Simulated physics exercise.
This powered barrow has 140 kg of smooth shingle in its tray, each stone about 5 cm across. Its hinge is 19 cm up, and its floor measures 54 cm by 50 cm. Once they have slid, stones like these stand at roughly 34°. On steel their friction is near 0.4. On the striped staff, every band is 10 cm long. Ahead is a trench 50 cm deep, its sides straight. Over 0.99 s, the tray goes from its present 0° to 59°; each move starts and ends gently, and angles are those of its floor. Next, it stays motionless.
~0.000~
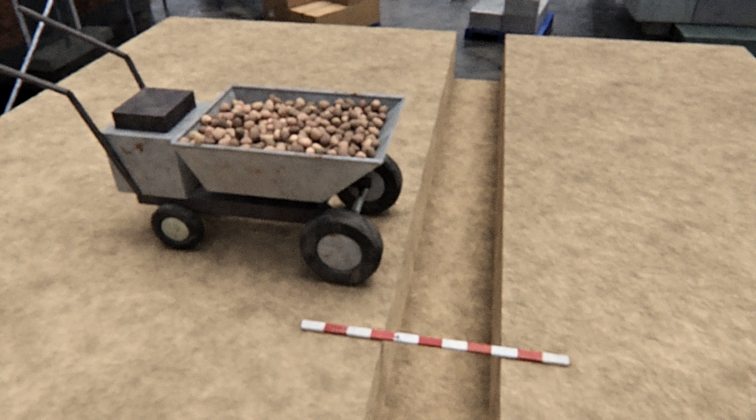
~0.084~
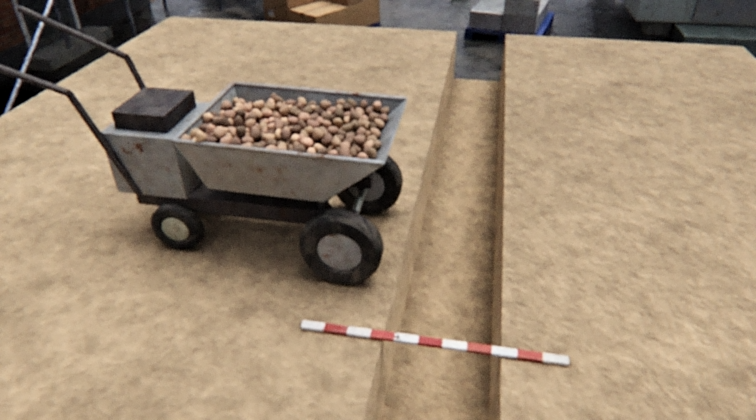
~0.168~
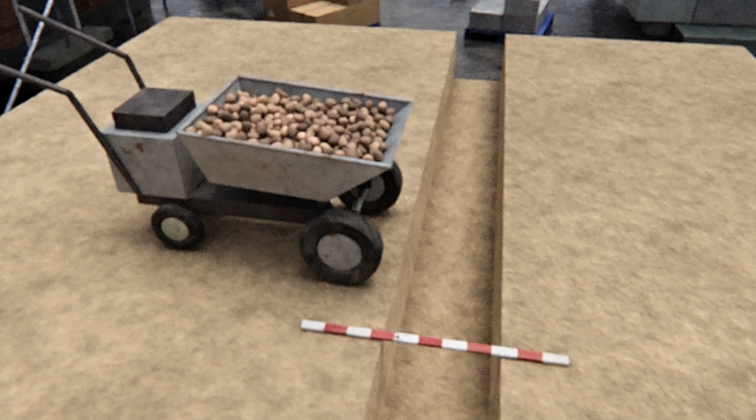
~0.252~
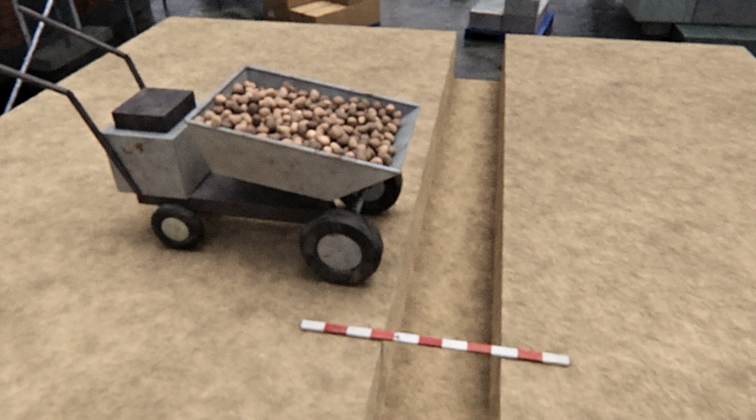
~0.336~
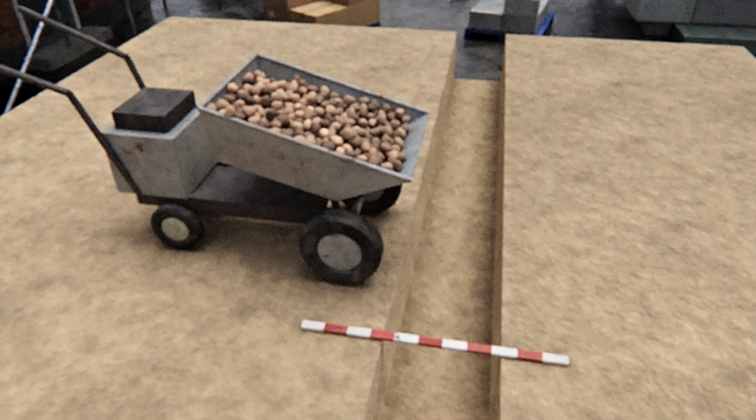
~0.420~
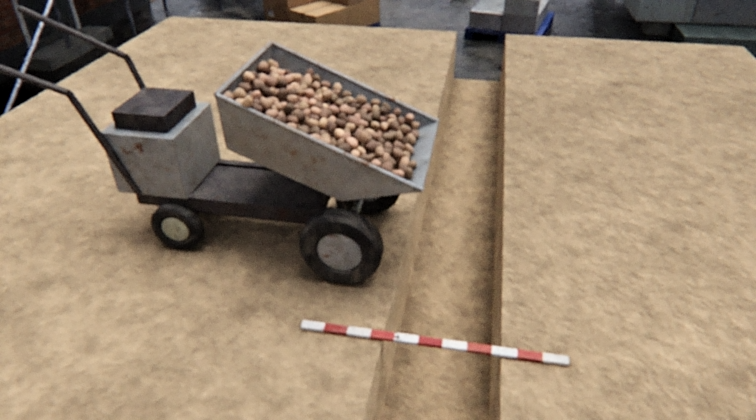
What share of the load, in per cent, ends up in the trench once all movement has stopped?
About 52 per cent.
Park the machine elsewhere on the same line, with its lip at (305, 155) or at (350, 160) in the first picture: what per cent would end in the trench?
From the first place around 100 per cent, from the other around 80.
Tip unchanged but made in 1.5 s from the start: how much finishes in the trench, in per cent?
Roughly 60 per cent.
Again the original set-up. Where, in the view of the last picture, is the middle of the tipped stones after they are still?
(490, 311).
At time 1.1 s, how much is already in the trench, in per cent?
By that point it's something like 20 in a hundred.
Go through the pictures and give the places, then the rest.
In the first frame, lip at (381, 163), floor tilted 0°, highest stones at (306, 114).
In the second frame, lip at (383, 164), floor tilted 1°, highest stones at (307, 114); the stones move at 0.2 m/s on average.
In the third frame, the tray is at 5°, its lip at (390, 167); the top of the load is at (256, 107); the stones move at 0.4 m/s on average.
In the fourth frame, lip at (400, 173), floor tilted 10°, highest stones at (262, 98); the stones move at 0.6 m/s on average.
In the fifth frame, lip at (411, 180), floor tilted 16°, highest stones at (261, 86); the stones move at 0.7 m/s on average.
In the sixth frame, lip at (422, 190), floor tilted 23°, highest stones at (271, 75); the stones move at 0.8 m/s on average.
After 0.7 s the floor is at 50°; 100 % in the tray; the foremost stones are at (451, 194).
After 1.1 s the floor is at 59°; 69 % in the tray, 20 % in the trench, 11 % past the trench; the foremost stones are at (534, 275).
After 1.4 s the floor is at 59°; 26 % in the tray, 29 % in the trench, 45 % past the trench; the foremost stones are at (666, 277).
After 3.4 s the floor is at 59°; 0 % in the tray, 52 % in the trench, 48 % past the trench; the foremost stones are past the picture's edge.
